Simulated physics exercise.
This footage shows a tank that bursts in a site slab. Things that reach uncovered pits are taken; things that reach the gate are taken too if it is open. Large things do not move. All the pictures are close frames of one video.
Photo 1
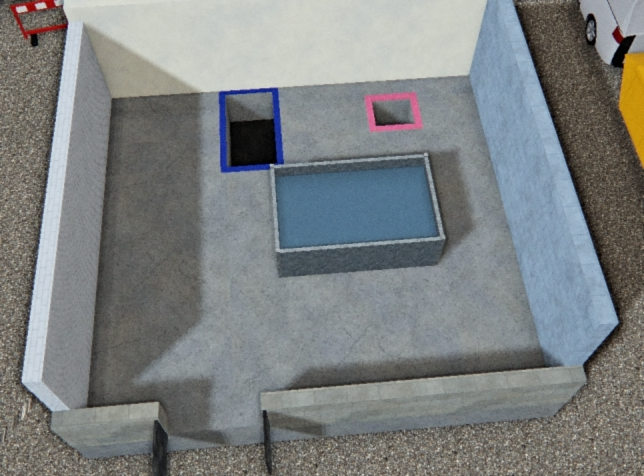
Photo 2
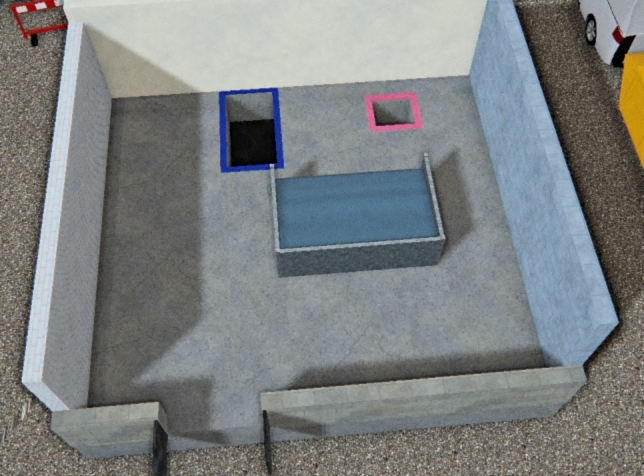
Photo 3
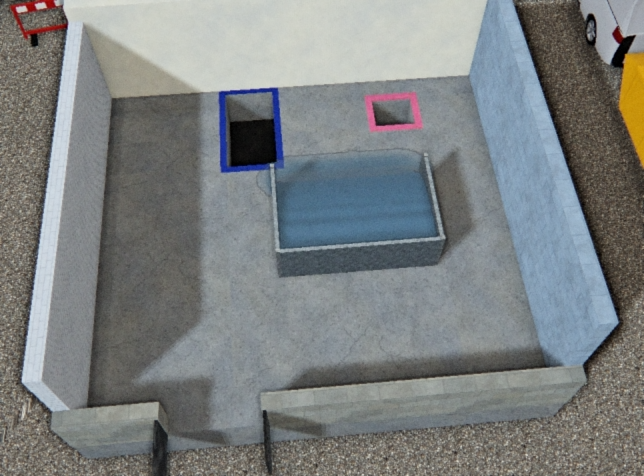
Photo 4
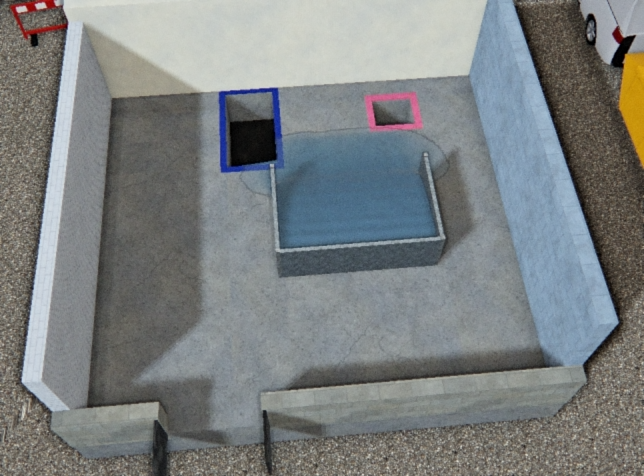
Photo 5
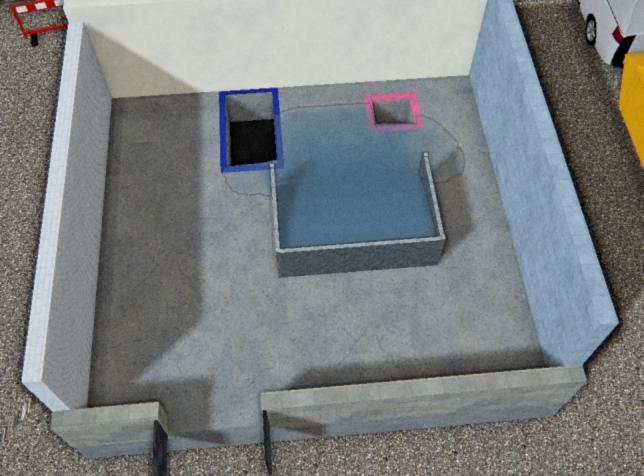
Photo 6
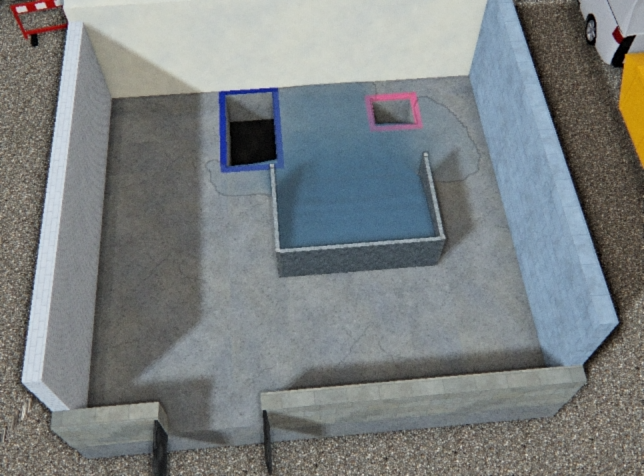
A walled concrete yard, seen from high above at a fixed angle, holds a grey rectangular tank of blue water near its centre, on a grey slab. Behind the tank are a blue-framed dark pit at left and a smaller pink-framed pit at right. The tank's far side opens, and water pours out through the gap, spreading backward and sideways across the slab around both pits.
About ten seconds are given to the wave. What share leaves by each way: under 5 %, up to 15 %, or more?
In order: The gate is nearly idle - draining beneath five per cent; the blue pit is busy - draining past fifteen per cent; the pink pit is busy - draining past fifteen per cent.
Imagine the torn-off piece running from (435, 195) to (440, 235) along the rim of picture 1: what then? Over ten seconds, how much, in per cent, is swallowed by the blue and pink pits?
Approximately, blue takes 8 % and pink takes 20 %.
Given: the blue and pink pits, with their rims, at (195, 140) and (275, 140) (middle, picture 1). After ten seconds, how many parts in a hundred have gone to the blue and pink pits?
The blue pit takes 20 per cent, and the pink pit takes 30 per cent.
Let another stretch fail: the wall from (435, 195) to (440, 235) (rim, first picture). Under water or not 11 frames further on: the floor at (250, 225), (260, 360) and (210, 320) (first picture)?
The first would be still unwetted, the second still unwetted and the third still unwetted.
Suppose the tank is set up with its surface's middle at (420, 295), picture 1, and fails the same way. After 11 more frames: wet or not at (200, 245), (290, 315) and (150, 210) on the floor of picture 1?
Location one: Bone dry; location two: Bone dry; location three: Bone dry.
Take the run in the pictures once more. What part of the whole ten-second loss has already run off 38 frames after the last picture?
My reading is about 90 per cent.
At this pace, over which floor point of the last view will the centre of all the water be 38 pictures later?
It is near (401, 202).
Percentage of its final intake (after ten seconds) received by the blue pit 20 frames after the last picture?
About 75 %.
A moment on, water covers 20 % of the floor; the gate 0 %, the blue pit 8 %, the pink pit 8 %.
Next, water covers 20 % of the floor; the gate 0 %, the blue pit 18 %, the pink pit 16 %.
Then, water covers 30 % of the floor; the gate 0 %, the blue pit 28 %, the pink pit 26 %.
Later, water covers 40 % of the floor; the gate 0 %, the blue pit 35 %, the pink pit 34 %.
In the end, water covers 55 % of the floor; the gate 0 %, the blue pit 38 %, the pink pit 38 %.
